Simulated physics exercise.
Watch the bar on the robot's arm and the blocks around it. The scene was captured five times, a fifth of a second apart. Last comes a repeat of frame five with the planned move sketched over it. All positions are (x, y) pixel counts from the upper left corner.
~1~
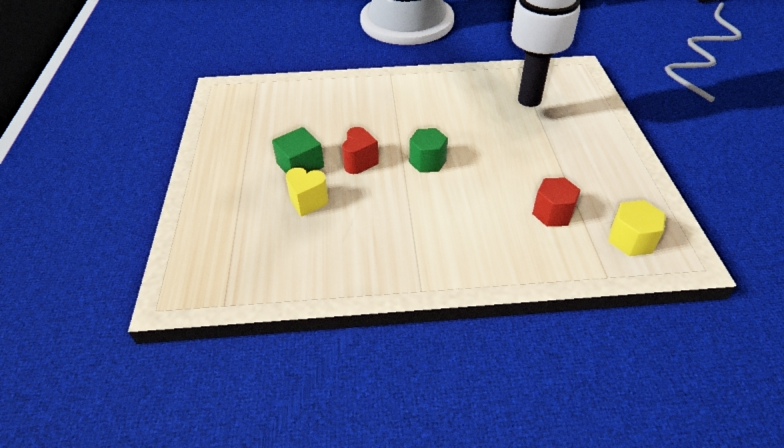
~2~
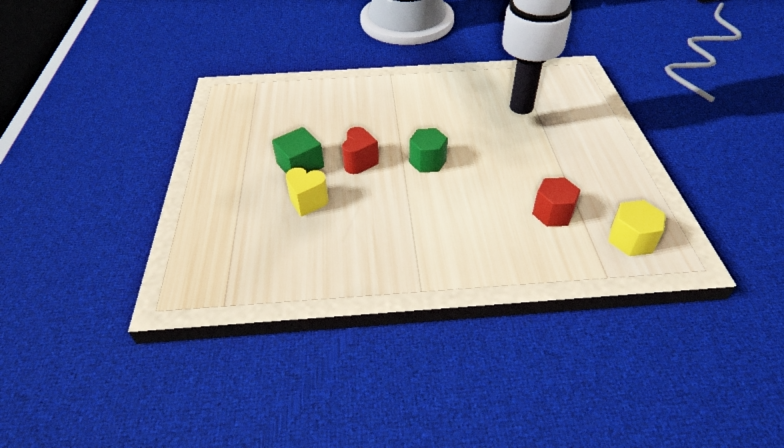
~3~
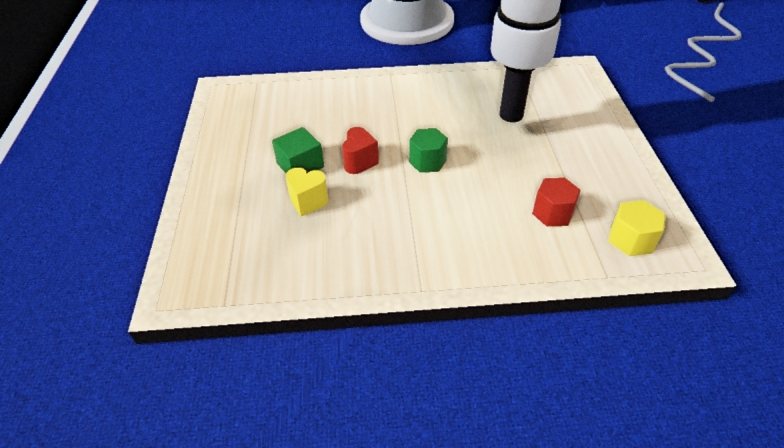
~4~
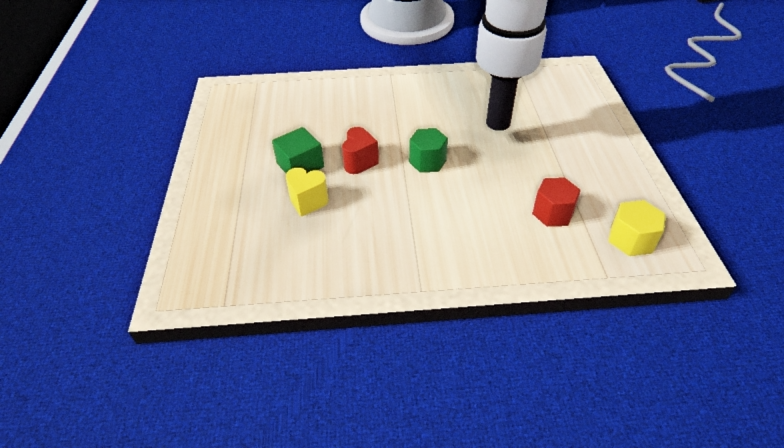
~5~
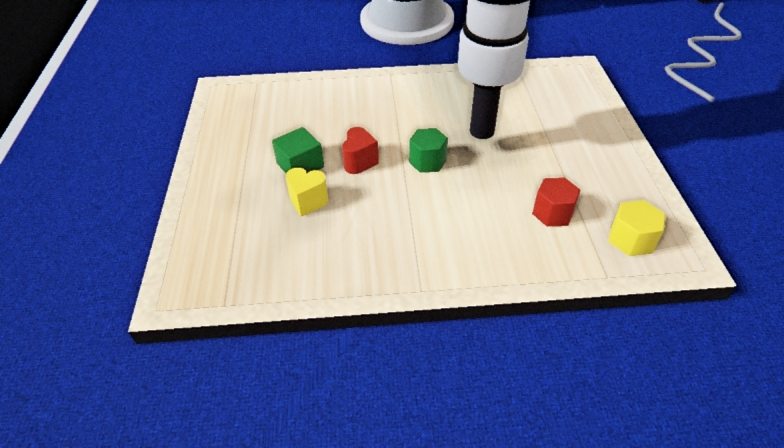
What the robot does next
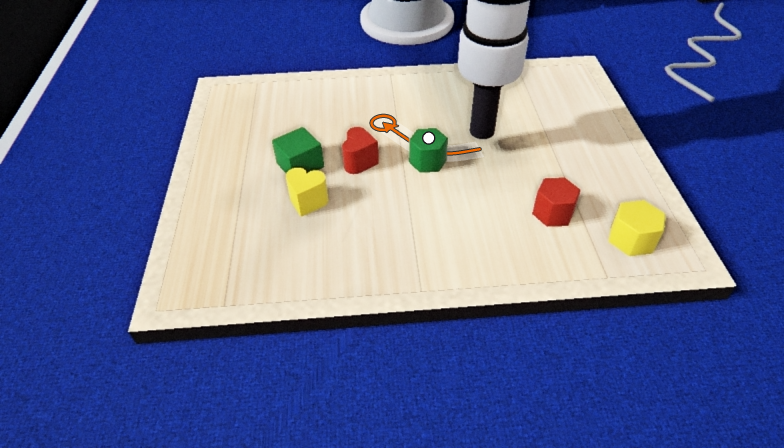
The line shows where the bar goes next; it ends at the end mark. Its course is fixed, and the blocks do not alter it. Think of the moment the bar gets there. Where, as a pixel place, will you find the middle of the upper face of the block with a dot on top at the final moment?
I think it will end close to (403, 140).
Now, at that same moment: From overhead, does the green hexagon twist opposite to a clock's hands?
Yes, that is what happens.
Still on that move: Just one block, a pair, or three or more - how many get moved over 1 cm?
Blocks that move over 1 cm: One.
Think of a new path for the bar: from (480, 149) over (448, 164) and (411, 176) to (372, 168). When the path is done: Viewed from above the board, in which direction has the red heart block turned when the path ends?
It goes round opposite to clock hands.
The drawn path runs from (480, 149) by way of (441, 153) and (409, 140) to (383, 123); the dot is on the green hexagon.
The first path, step by step. One third of the way, bar at (442, 136); green hexagon at (416, 140).
Two thirds of the way, bar at (408, 123); green hexagon at (403, 140), turned 35° anticlockwise.
At the end, bar at (383, 106); red heart block not moved; green hexagon at (403, 140), turned 35° anticlockwise.
